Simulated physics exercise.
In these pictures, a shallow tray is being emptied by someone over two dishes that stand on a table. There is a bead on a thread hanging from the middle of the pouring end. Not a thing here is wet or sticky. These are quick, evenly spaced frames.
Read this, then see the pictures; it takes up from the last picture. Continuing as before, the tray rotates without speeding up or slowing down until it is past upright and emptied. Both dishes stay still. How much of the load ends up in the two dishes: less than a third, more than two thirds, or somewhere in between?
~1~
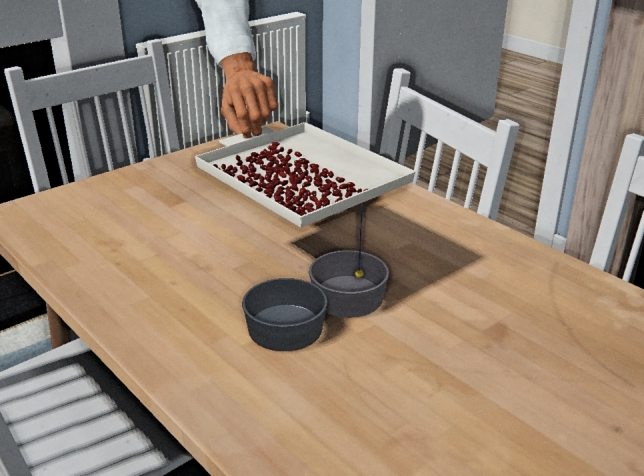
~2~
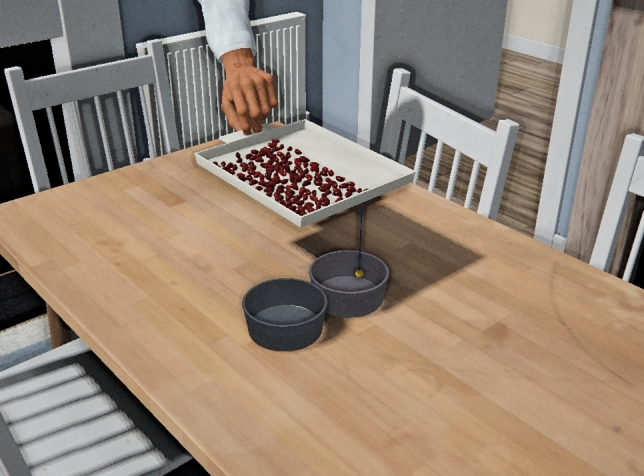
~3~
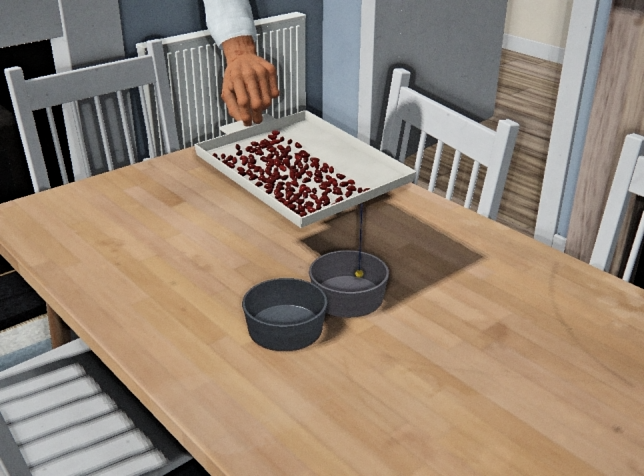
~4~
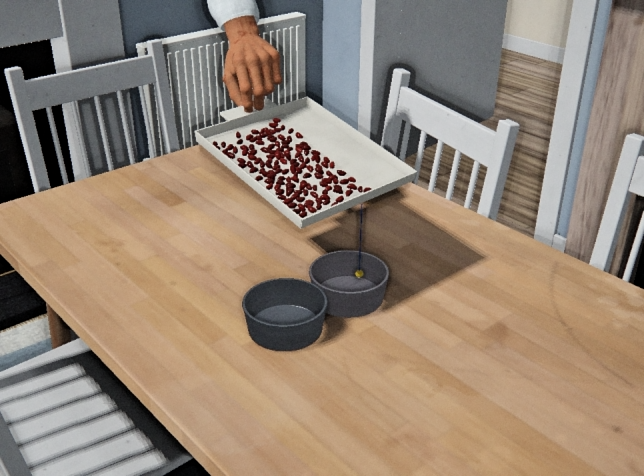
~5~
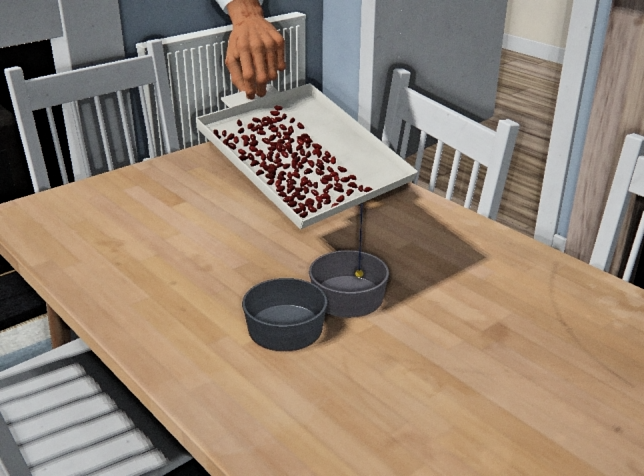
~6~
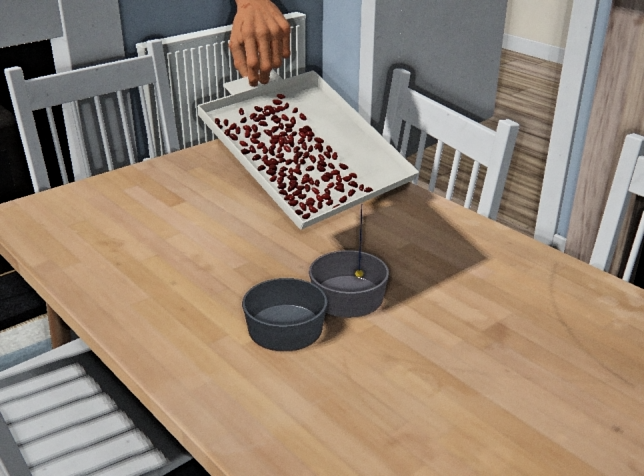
Short of a third.
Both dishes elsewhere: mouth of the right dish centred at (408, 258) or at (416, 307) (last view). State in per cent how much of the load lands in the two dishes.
Roughly 10% on the first try and 60% on the second.
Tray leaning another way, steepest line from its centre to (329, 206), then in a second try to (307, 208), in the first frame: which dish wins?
For the first aim the left side, for the second the left side.
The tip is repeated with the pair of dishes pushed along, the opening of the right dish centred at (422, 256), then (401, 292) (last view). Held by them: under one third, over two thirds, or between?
On the first try the answer is less than a third, and on the second it is beyond two thirds.
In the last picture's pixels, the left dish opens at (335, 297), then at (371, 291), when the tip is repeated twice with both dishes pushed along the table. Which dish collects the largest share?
The one on the left side, then the one on the left side.
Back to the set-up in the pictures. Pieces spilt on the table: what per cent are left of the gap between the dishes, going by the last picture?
Left fraction: Around 10 per cent.
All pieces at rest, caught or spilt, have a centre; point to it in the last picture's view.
Near (367, 345).
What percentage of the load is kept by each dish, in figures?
The share is 0 per cent in the left dish and 0 per cent in the right dish.
Soon, tray tipped steeply; nearly all on the tray; a stray few in the air.
A while on, tray tipped past a quarter turn; about a third on the tray; about a quarter outside both; about a third in the air.
Towards the end, tray tipped past a quarter turn; a stray few in the left dish; a stray few in the right dish; nearly all outside both.
Finally, tray tipped past a quarter turn; a stray few in the left dish; a stray few in the right dish; nearly all outside both.
